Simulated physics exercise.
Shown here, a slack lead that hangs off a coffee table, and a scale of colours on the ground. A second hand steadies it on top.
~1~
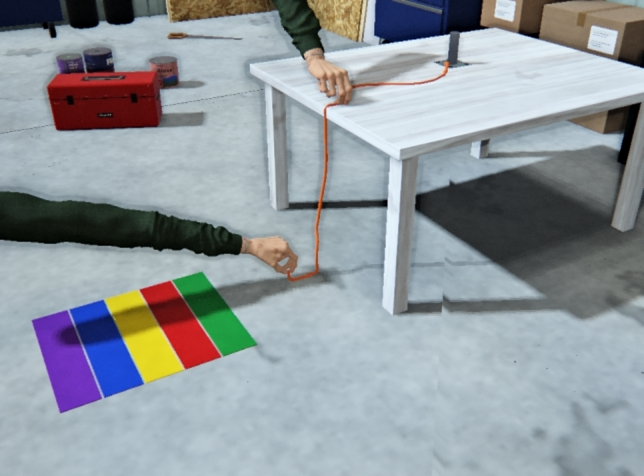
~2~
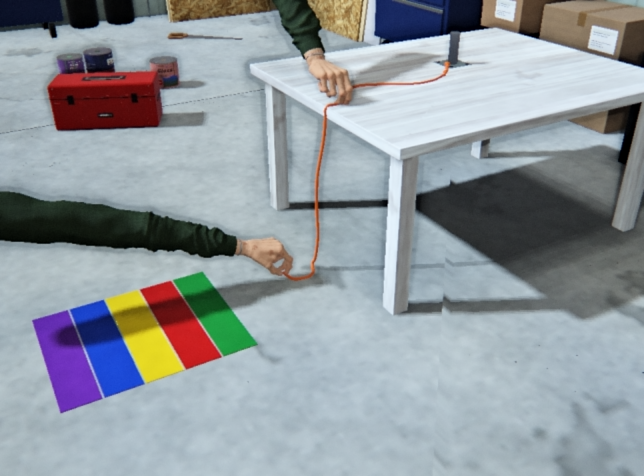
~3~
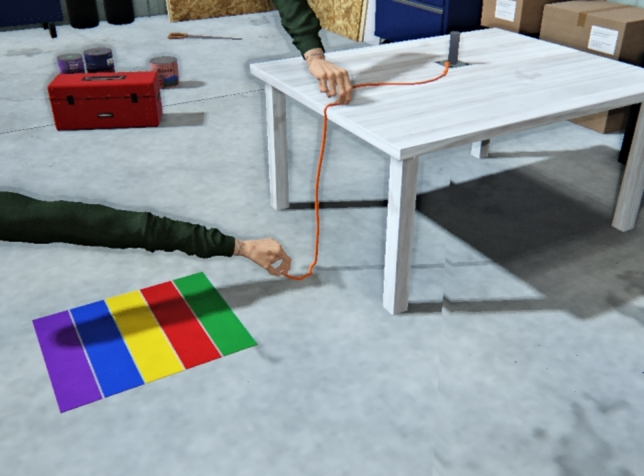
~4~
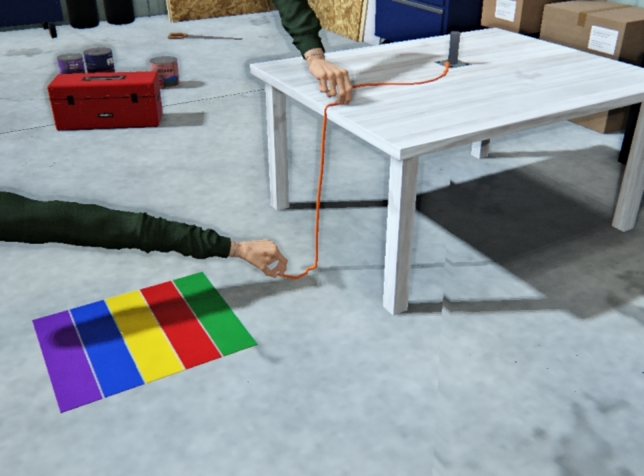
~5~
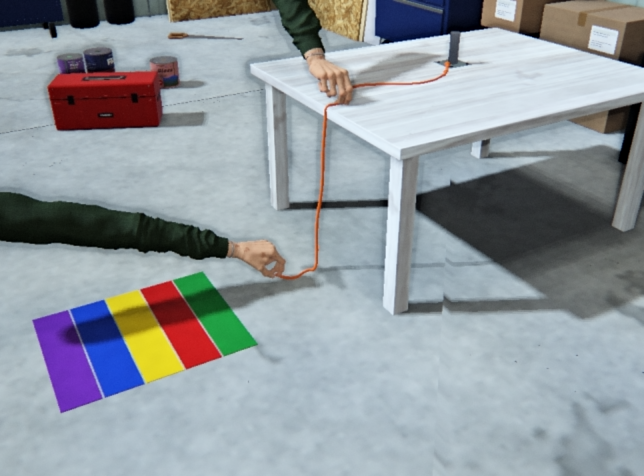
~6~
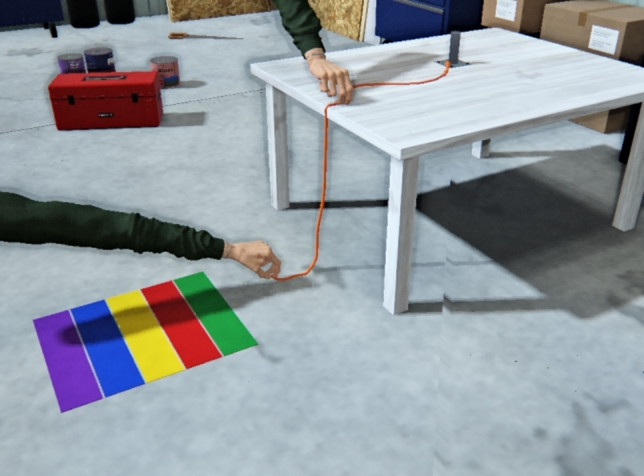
A hand low on the left, pinching the loose end of a slack orange lead that hangs off a white table, draws it slightly leftward above the concrete floor, near a striped colour scale. The movement stays small and gradual, while another hand keeps the lead pressed on the tabletop.
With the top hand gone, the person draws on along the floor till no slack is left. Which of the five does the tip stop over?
It halts on the yellow strip.
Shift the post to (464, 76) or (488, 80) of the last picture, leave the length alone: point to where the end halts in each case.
Try by try, around (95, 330) and (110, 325).
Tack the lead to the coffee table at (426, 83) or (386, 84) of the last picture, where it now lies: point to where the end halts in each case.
The places are (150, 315) and (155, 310).
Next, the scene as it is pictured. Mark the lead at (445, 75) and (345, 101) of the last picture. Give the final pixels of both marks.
About (419, 72), and the other about (306, 113).
Soon after, end near (203, 296); over green.
Then, end near (158, 310); over red.
At full stretch, end near (129, 319); over yellow. Over yellow.
